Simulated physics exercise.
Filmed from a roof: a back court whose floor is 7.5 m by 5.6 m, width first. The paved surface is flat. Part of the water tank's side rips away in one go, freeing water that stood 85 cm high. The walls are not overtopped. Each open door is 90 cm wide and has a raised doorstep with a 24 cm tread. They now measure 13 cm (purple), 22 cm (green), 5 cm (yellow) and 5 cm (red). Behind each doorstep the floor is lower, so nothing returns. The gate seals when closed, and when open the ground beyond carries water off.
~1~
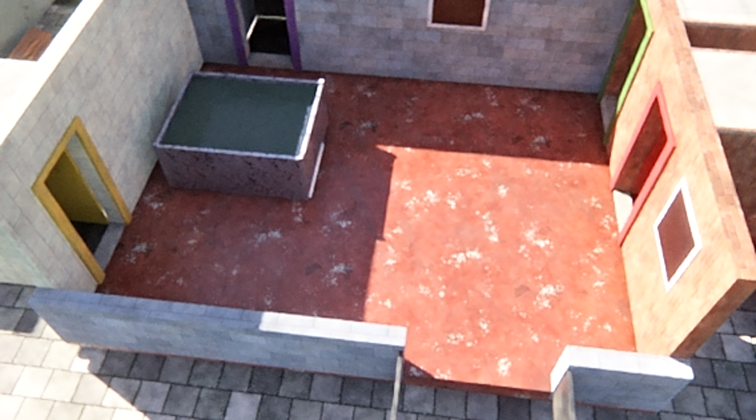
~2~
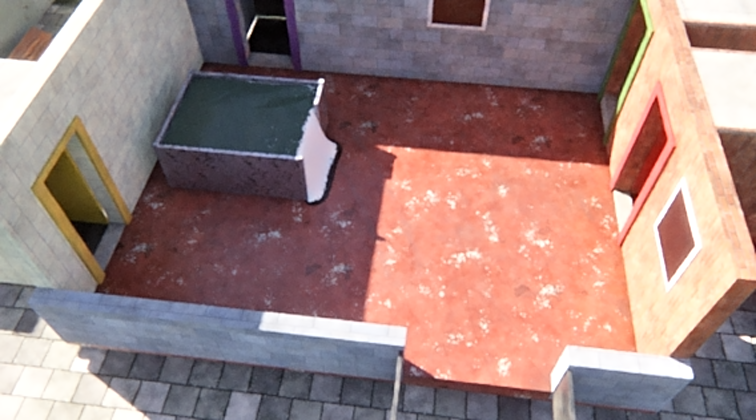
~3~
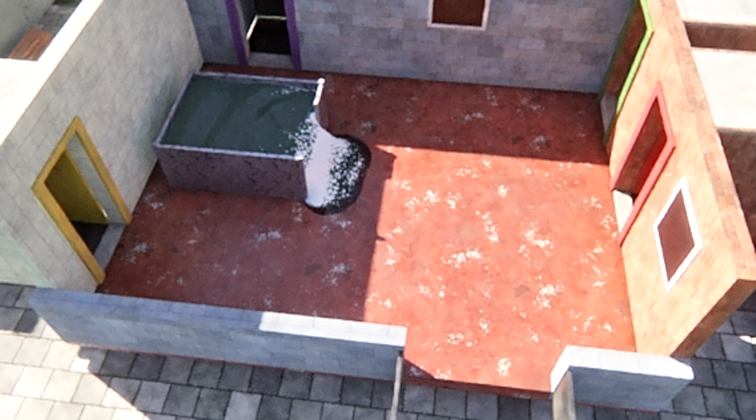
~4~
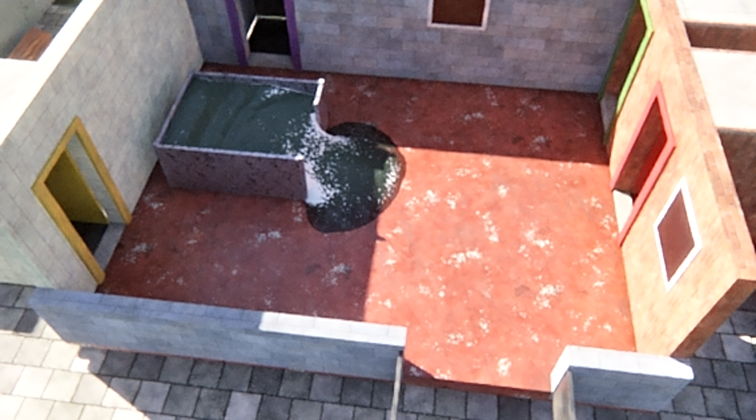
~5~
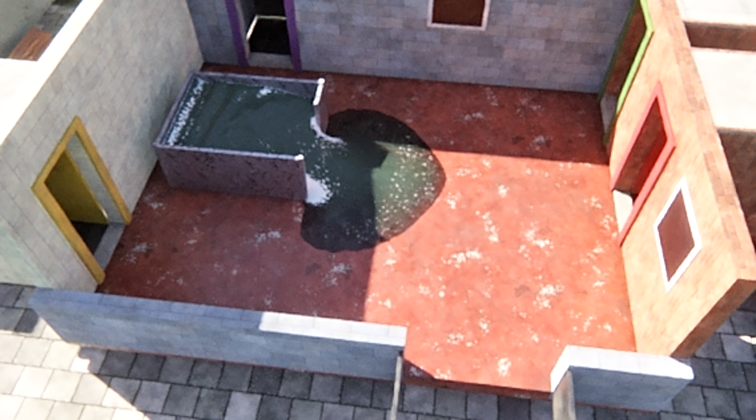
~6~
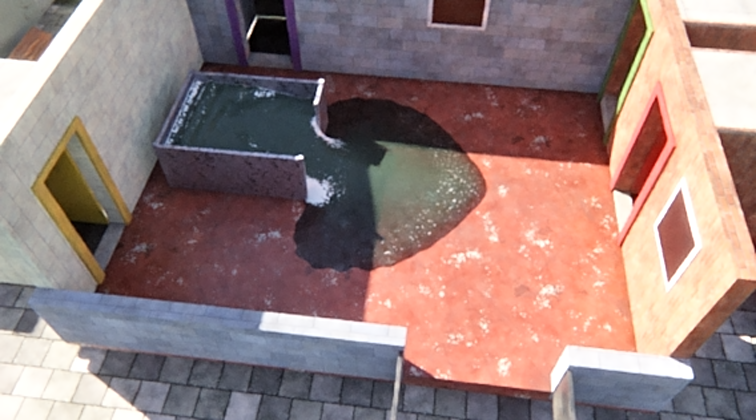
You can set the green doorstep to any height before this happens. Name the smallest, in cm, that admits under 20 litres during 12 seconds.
Some 20 cm above the ground.
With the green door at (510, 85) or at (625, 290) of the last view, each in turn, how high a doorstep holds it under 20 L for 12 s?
Roughly 10.0 and 18 cm.
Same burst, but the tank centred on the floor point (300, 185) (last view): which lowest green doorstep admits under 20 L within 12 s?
Then roughly 13.5 cm.
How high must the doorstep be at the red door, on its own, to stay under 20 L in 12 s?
About 22 cm at red.
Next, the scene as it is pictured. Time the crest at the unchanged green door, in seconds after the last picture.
Around 2.6 s.
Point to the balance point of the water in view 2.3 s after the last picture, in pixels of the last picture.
At about (404, 181).
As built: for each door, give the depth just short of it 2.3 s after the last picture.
Depths in cm: Purple 0, green 27, yellow 0, red 22.
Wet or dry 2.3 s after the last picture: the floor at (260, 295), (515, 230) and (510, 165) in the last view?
In that order: Still dry, flooded, wet.
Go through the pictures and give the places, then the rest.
Still water, 85 cm deep, in the water tank at (244, 116); the green door at (621, 76) is dry, in the first frame.
Water pours out at (310, 155) and has run 0.3 m, to (336, 157); about 9 cm deep outside, 85 cm at the back, in the second frame.
The gap is at (311, 158), the front 0.8 m out at (361, 176); the back of the water tank holds 85 cm, in the third frame.
The gap is at (311, 159), the front 1.4 m out at (397, 182); the back of the water tank holds 83 cm, in the fourth frame.
Water pours out at (311, 160) and has run 2.1 m, to (437, 188); about 7 cm deep outside, 76 cm at the back, in the fifth frame.
The gap is at (311, 160), the front 2.7 m out at (478, 198); the back of the water tank holds 71 cm; the green door at (621, 76), 5.2 m from the gap, is still 2.6 m from the nearest water, in the sixth frame.
Then, 0.7 s after the last picture water covers 50 % of the floor, deepest (44 cm) near (315, 180); it has not reached the green door.
Then, 2.3 s after the last picture water covers 60 % of the floor, deepest (30 cm) near (594, 99); 27 cm at the green door, 4 litres in over its 22 cm doorstep.
Then, 11.3 s after the last picture water covers 100 % of the floor, deepest (8 cm) near (232, 110); 6 cm at the green door, 13 litres in over its 22 cm doorstep.
At the green door as built, the water peaked near 27 cm, 2.5 s after the last picture.
With a doorstep of 16.5 cm, 40 litres would have come in within the 12 s; with 22.5 cm, 12 litres. So under 20 litres takes about 20 cm.
